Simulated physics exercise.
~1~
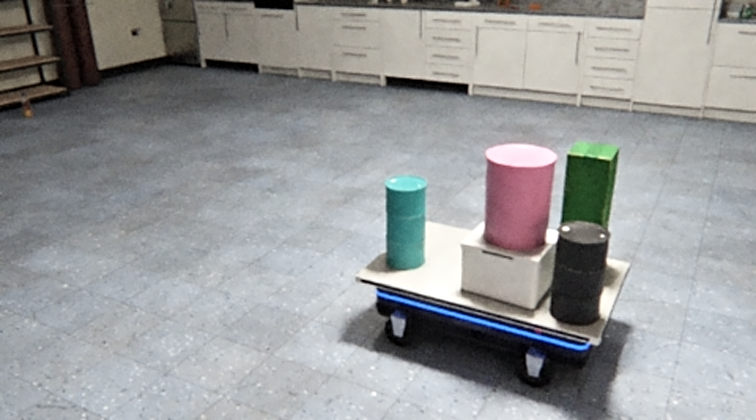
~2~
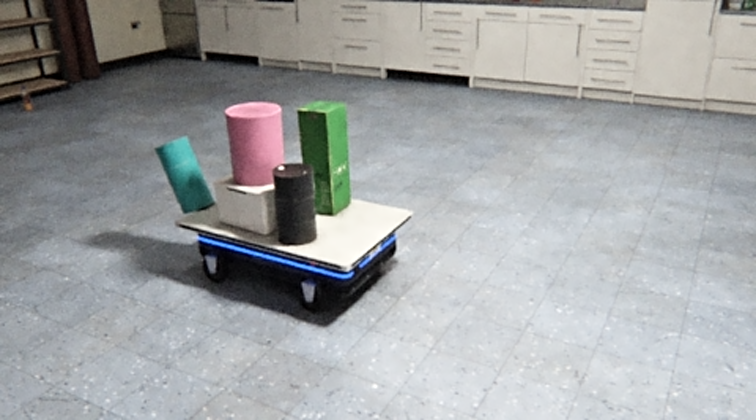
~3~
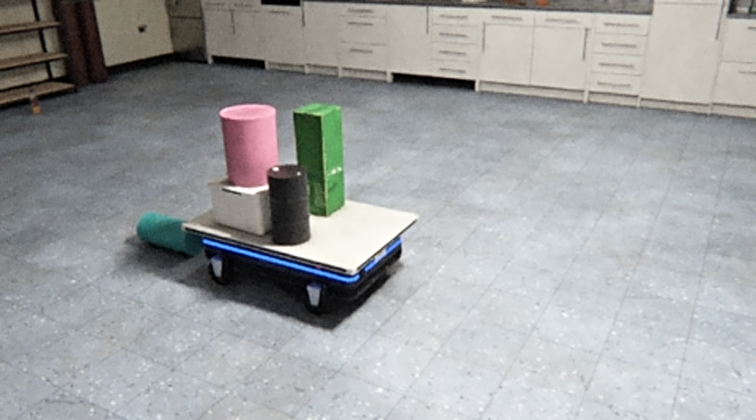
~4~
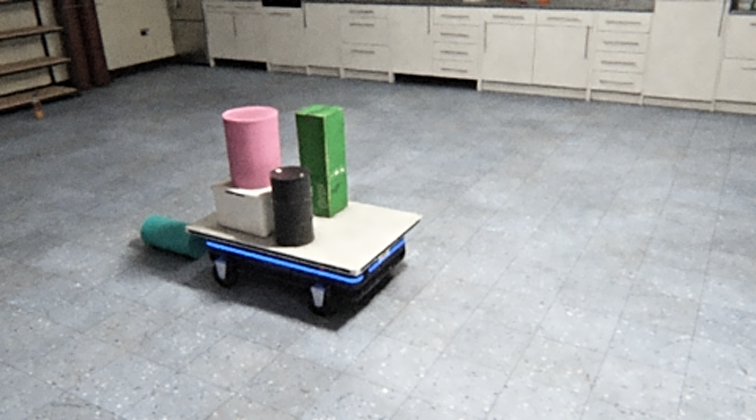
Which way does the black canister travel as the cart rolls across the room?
The black canister moves to the left, riding upright on the cart.
Tiled room with a loaded flat cart rolling left and stopping, its turquoise canister toppling to the floor, other items staying aboard.
